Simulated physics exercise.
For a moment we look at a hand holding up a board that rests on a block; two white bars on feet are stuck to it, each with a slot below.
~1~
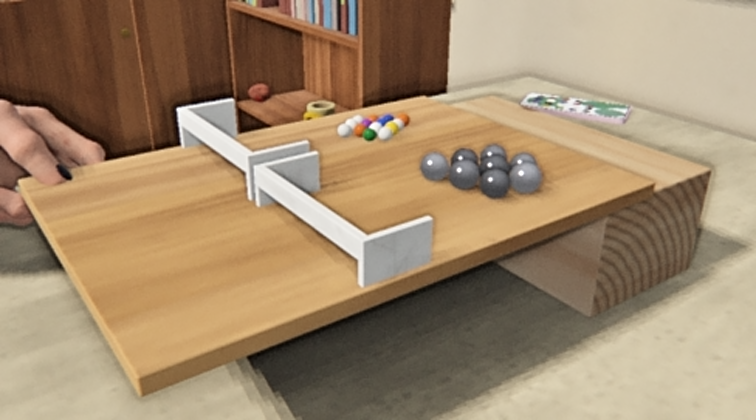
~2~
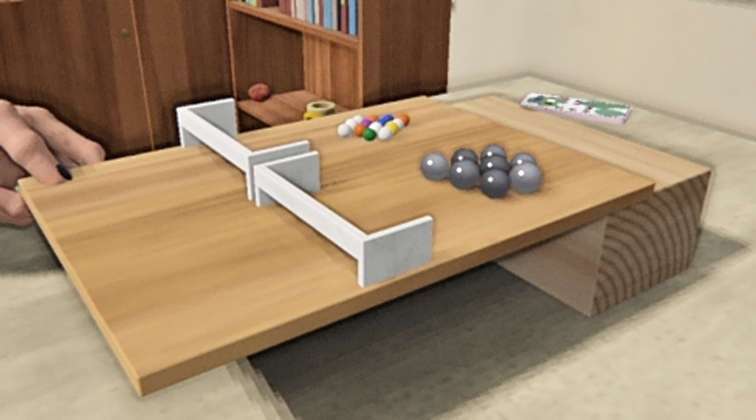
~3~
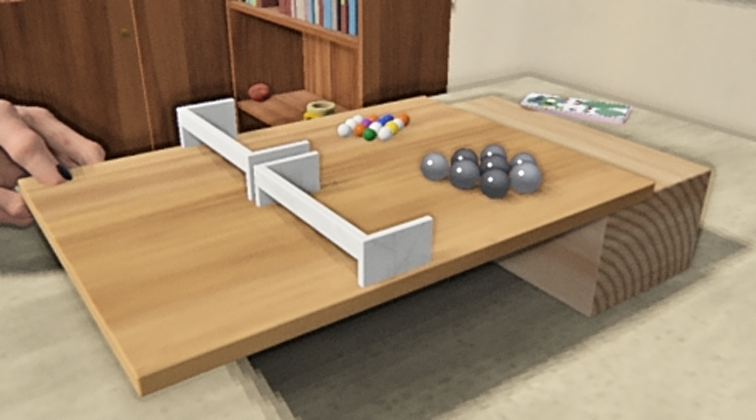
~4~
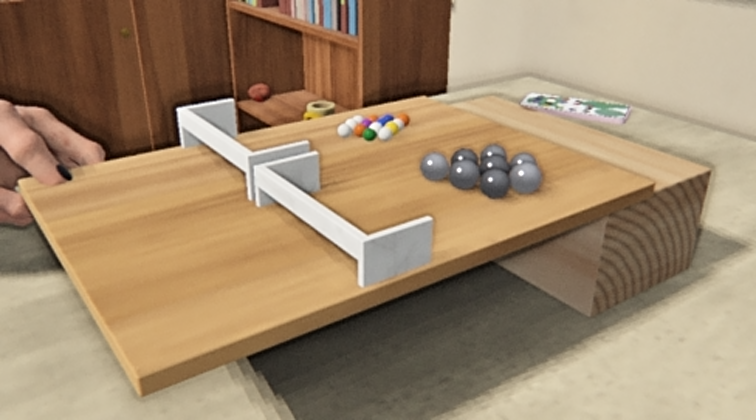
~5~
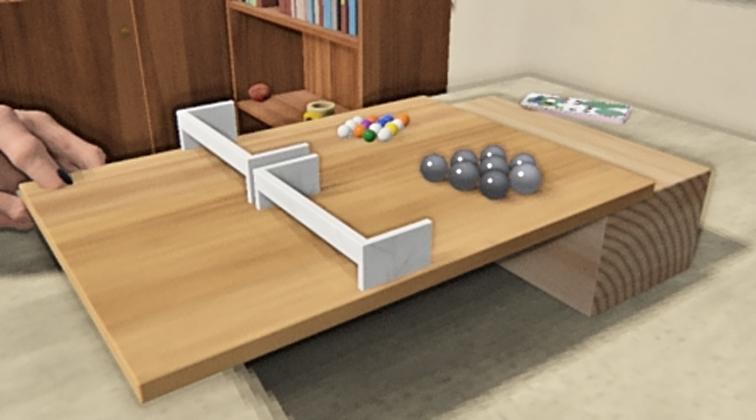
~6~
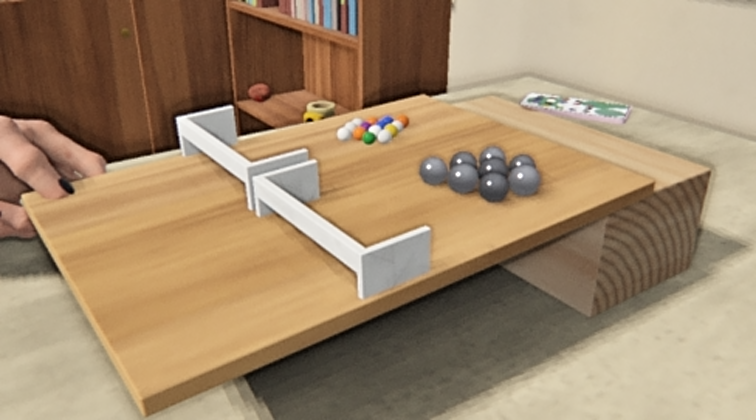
At the start, a hand holds the left end of a wooden board resting on a block, with grey balls and small colourful balls sitting beyond two white barriers. The board stays still for a while, then its held end lowers slightly, while both groups of balls stay in place on it.
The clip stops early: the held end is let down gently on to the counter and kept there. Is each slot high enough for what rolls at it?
Near lot - stuck at the bar. Far lot - through the gap.
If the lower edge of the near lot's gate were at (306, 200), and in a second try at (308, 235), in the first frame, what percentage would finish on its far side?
Roughly 100 per cent, and 0 per cent.
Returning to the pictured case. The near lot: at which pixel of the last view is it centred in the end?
Resting middle: Approx. (341, 291).
Then, 0.27 s on from there, board sloping at 7°; near lot on its way down; far lot on its way down.
Then, 0.61 s on from there, board sloping at 14°; near lot has reached its gate; far lot has reached its gate.
Then, 0.98 s on from there, board resting at 16°; near lot has reached its gate; far lot the whole lot past its gate.
In the end, board resting at 16°; near lot gathered behind its gate; far lot the whole lot past its gate.
